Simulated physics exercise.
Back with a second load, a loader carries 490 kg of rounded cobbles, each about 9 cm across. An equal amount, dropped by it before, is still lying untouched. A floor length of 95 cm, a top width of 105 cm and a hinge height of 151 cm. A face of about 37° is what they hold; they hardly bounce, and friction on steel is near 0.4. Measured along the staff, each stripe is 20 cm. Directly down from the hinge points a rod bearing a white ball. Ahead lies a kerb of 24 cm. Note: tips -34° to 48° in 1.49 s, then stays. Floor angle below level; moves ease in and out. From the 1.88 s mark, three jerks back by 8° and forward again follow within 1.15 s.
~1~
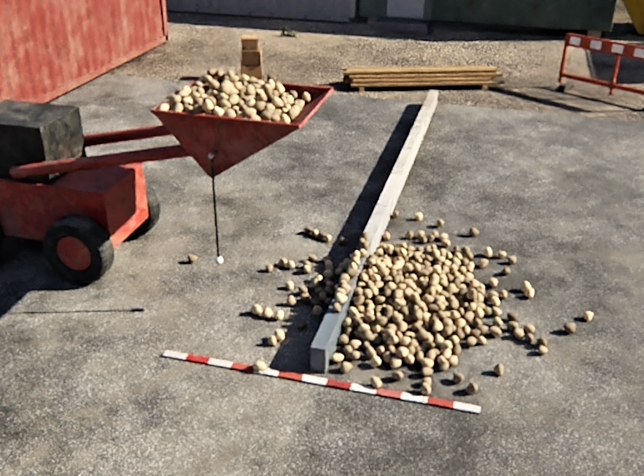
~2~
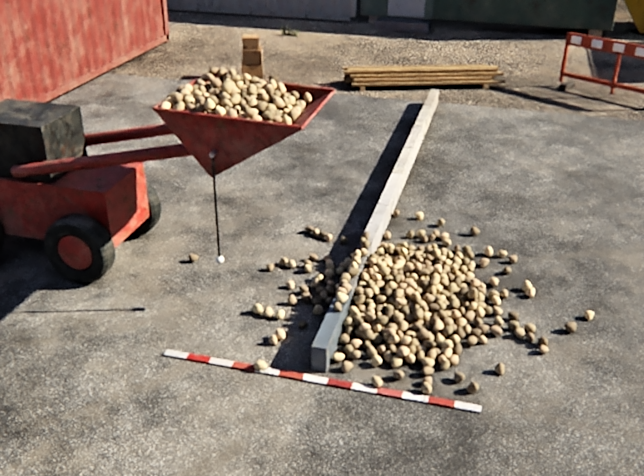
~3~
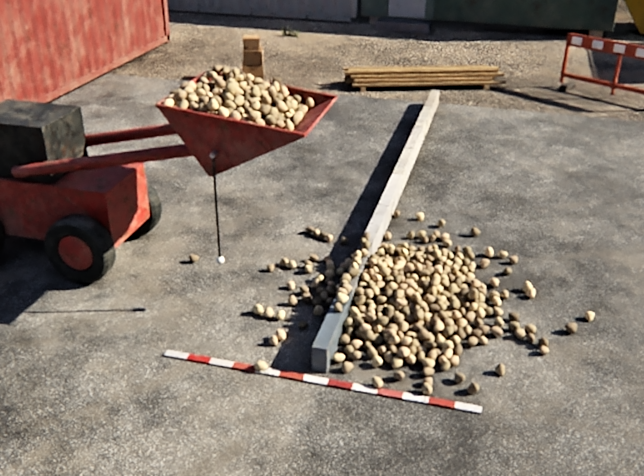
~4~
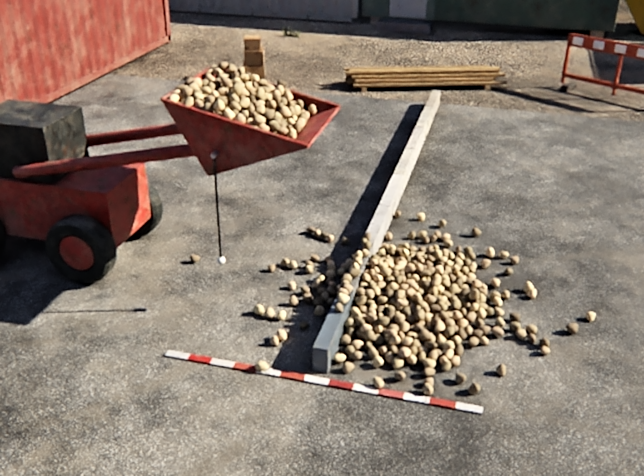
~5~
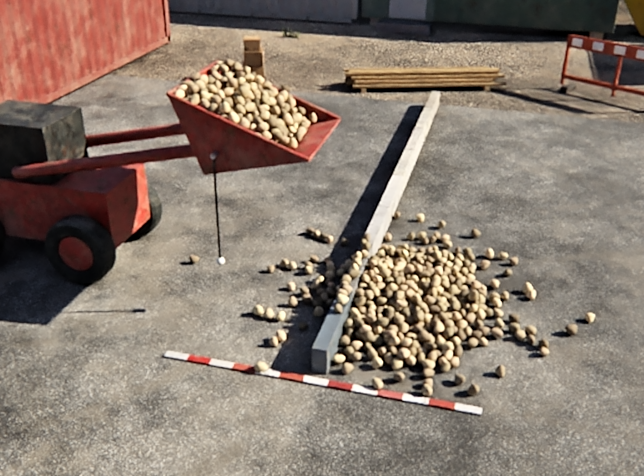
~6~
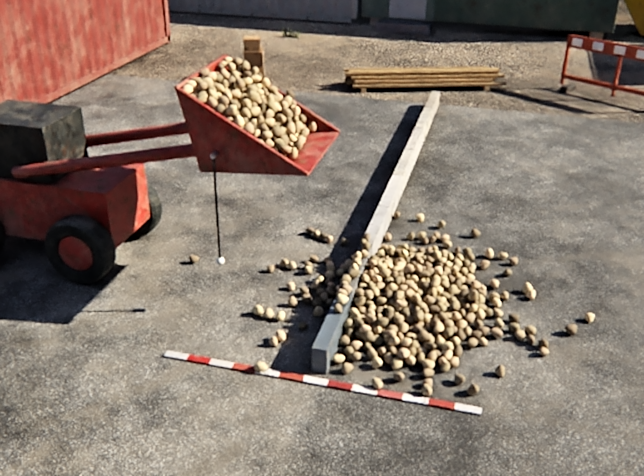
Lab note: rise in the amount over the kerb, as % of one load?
Approximately 8 %.
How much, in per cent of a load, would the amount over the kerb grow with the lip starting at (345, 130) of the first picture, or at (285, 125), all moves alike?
I'd say close to 70 per cent for one and close to 5 per cent for the other, in that order.
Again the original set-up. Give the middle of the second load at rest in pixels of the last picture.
Their centre ends up near (320, 279).
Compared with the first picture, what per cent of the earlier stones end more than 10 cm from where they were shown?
Near 5 per cent, I reckon.
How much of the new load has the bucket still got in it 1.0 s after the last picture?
About 20 percent is still in there.
Then, 0.5 s after the last picture the floor is at 35°; in per cent of one load, 92 in the bucket, 19 on this side of the kerb, 90 over the kerb; the foremost stones are at (546, 323).
Then, 1.0 s after the last picture the floor is at 48°; in per cent of one load, 19 in the bucket, 91 on this side of the kerb, 91 over the kerb; the foremost stones are at (546, 323).
Then, 2.9 s after the last picture the floor is at 48°; in per cent of one load, 0 in the bucket, 103 on this side of the kerb, 97 over the kerb; the foremost stones are at (546, 323).
Then, 5.6 s after the last picture the floor is at 48°; in per cent of one load, 0 in the bucket, 103 on this side of the kerb, 97 over the kerb; the foremost stones are at (546, 323). Net gain over the kerb, 8.
